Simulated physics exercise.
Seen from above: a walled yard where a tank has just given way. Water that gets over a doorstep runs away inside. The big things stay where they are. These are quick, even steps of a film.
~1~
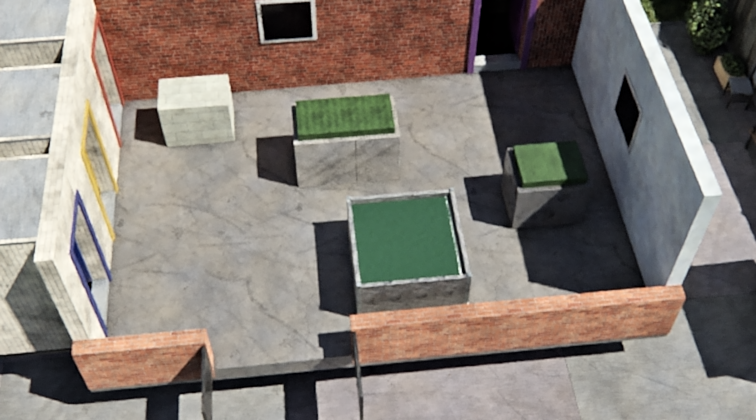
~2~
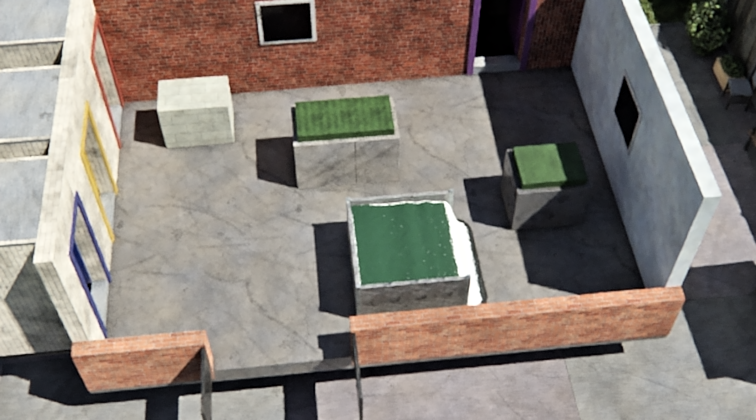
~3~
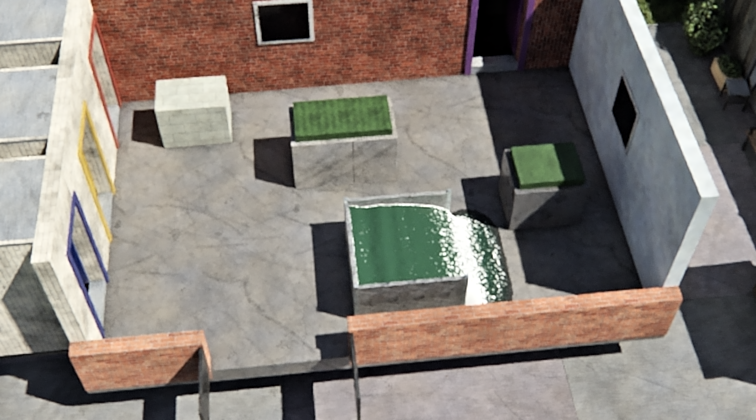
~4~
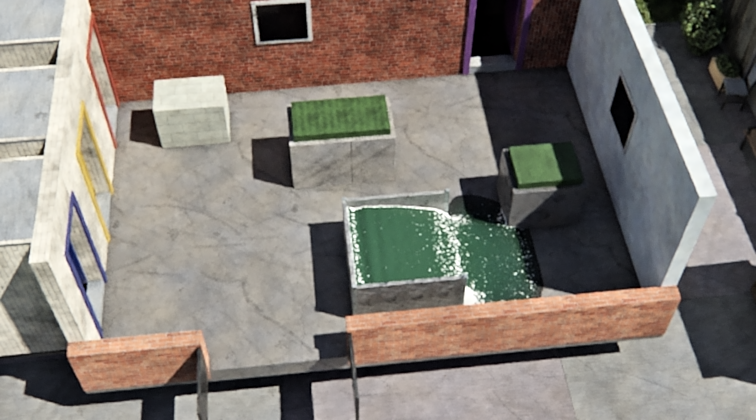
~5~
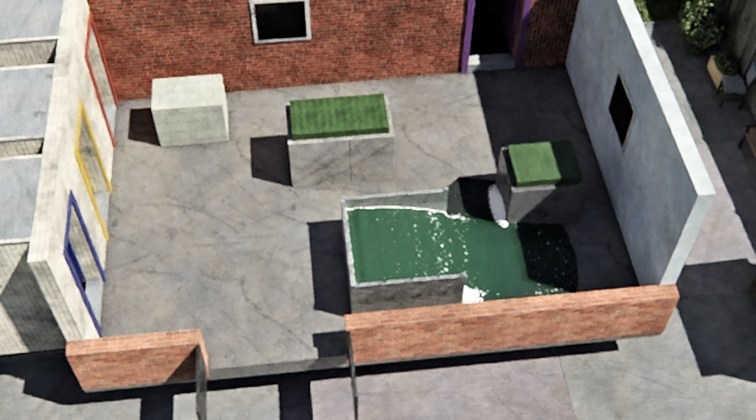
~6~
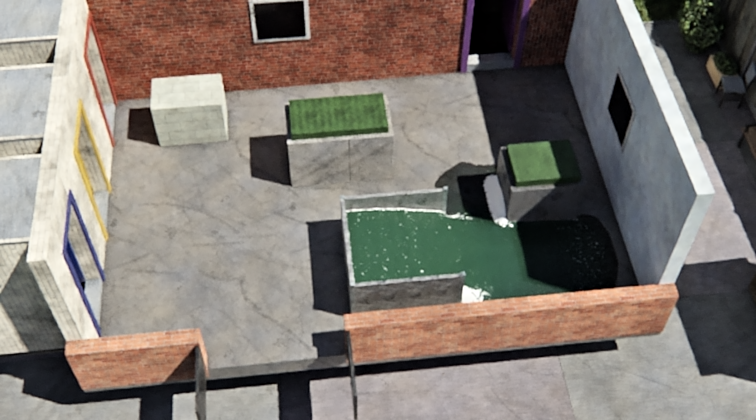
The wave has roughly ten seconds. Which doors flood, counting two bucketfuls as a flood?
In the end: The red door admits no more than that; the blue door admits no more than that; the purple door admits no more than that; the yellow door admits no more than that.
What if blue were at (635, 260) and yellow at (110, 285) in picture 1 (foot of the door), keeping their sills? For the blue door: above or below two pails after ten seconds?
My reading: Blue lets more in.
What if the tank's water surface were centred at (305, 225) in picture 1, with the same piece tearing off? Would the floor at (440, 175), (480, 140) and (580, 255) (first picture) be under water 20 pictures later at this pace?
In that order: Flooded, flooded, wet.
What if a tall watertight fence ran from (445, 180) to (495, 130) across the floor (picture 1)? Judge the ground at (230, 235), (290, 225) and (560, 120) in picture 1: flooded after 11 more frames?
In that order: Not flooded, not flooded, flooded.
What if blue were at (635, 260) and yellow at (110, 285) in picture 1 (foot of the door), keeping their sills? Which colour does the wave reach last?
It is the door marked yellow.
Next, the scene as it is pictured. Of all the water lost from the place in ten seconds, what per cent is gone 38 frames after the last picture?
Some 40 per cent.
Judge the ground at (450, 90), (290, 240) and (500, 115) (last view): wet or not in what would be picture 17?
In that order: Covered, not flooded, wet.
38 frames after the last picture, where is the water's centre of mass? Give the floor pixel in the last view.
Roughly at (444, 206).
A moment on, water covers 20 % of the floor; the red door not reached, the blue door not reached, the purple door not reached, the yellow door not reached.
Next, water covers 35 % of the floor; the red door not reached, the blue door not reached, the purple door wet at the sill, nothing in, the yellow door not reached.
Then, water covers 45 % of the floor; the red door not reached, the blue door not reached, the purple door wet at the sill, nothing in, the yellow door not reached.
Later, water covers 65 % of the floor; the red door not reached, the blue door not reached, the purple door wet at the sill, nothing in, the yellow door not reached.
In the end, water covers 90 % of the floor; the red door under two buckets in, the blue door wet at the sill, nothing in, the purple door wet at the sill, nothing in, the yellow door wet at the sill, nothing in.
